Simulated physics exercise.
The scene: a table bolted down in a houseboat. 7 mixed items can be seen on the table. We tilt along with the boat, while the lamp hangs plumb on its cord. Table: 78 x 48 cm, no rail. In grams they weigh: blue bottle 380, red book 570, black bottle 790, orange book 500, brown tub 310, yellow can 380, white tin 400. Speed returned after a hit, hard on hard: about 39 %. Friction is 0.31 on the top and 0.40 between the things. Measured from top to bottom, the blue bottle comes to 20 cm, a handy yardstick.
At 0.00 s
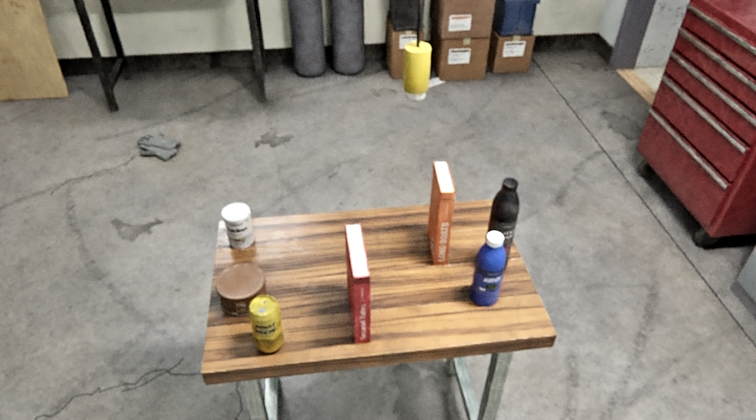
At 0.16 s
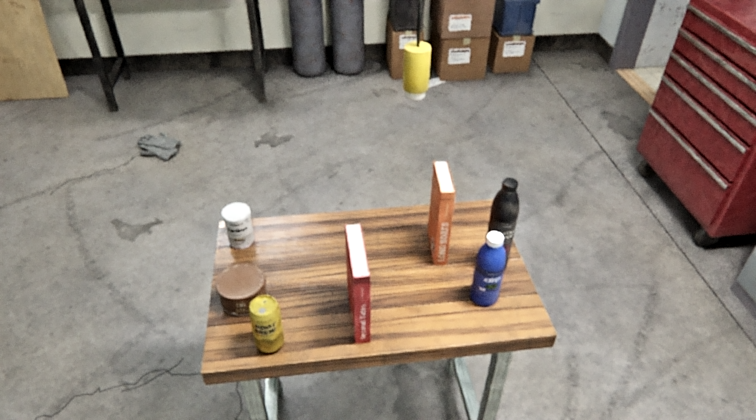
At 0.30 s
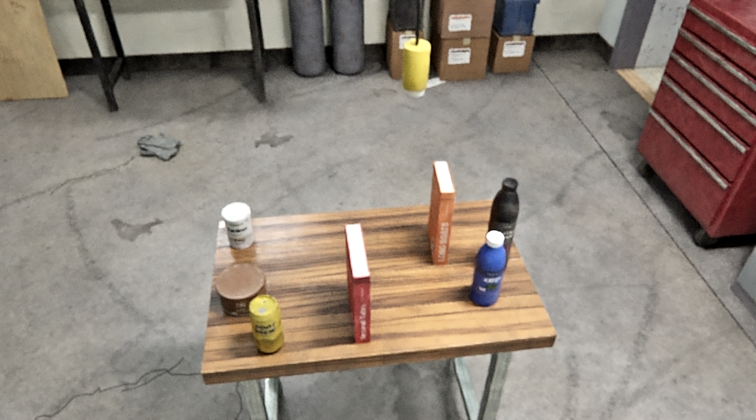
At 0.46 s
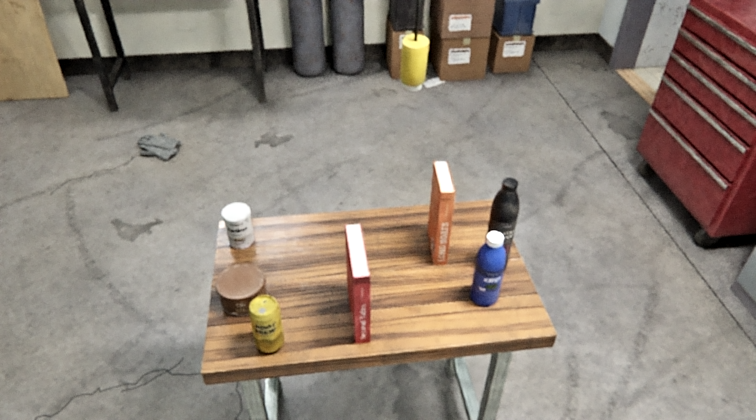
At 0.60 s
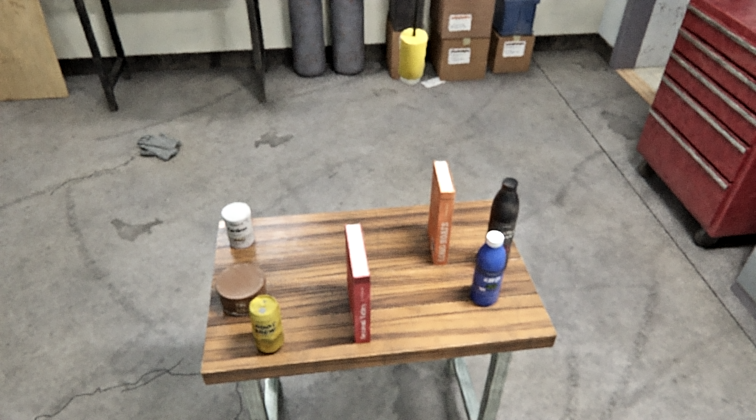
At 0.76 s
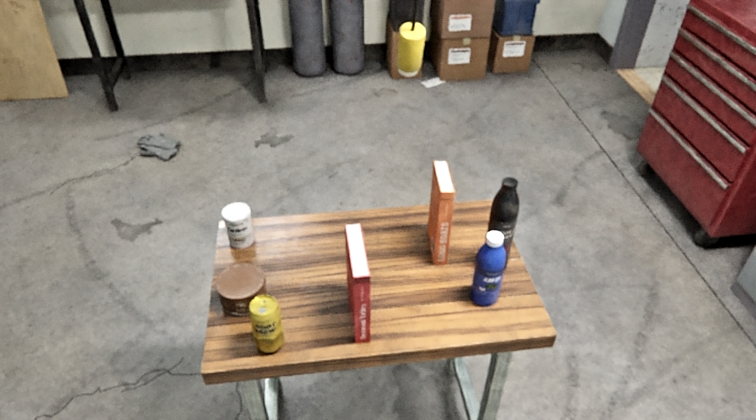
A yellow hanging lamp drifts slightly up and away beyond a table of motionless items.
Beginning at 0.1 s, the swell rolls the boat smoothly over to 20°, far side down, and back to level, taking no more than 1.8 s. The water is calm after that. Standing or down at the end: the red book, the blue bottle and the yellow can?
Outcome: Red book: Standing, blue bottle: Standing, yellow can: Standing.
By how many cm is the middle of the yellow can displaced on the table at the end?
It ends about 6 centimetres from where it started.
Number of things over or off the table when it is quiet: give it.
Total: 1.
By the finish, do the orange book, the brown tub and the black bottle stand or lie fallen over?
Here's how it ends: The orange book never goes down, the brown tub never goes down, and the black bottle comes down.
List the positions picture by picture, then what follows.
Boat level; red book (358, 284); blue bottle (489, 268); yellow can (267, 325), in the first picture.
Boat level; brown tub (242, 289); white tin (239, 226), in the second picture.
Boat heeled 2°, far side down; black bottle (502, 226); orange book (440, 214), in the third picture.
Boat heeled 7°, far side down; brown tub (242, 289); white tin (239, 226), in the fourth picture.
Boat heeled 12°, far side down; black bottle (502, 226); orange book (440, 214), in the fifth picture.
Boat heeled 17°, far side down; red book (358, 283); blue bottle (489, 268); yellow can (267, 324), in the sixth picture.
Around 1.26 s, boat heeled 16°, far side down; red book shifted 4 cm near (356, 270); yellow can shifted 4 cm near (267, 311); blue bottle shifted 4 cm near (485, 256).
Around 1.66 s, boat heeled 3°, far side down; black bottle now off the table; red book shifted 6 cm near (355, 264); yellow can shifted 6 cm near (267, 305).
Around 2.06 s, boat level; red book shifted 6 cm near (355, 264); yellow can shifted 6 cm near (267, 305); blue bottle shifted 6 cm near (483, 251).
Finally (2.4 s), off the table and tipped over, black bottle; not toppled but over 5 cm from the start, blue bottle, red book, orange book, brown tub, yellow can and white tin. Final places as that camera would see them, red book near (355, 264), blue bottle near (483, 251).
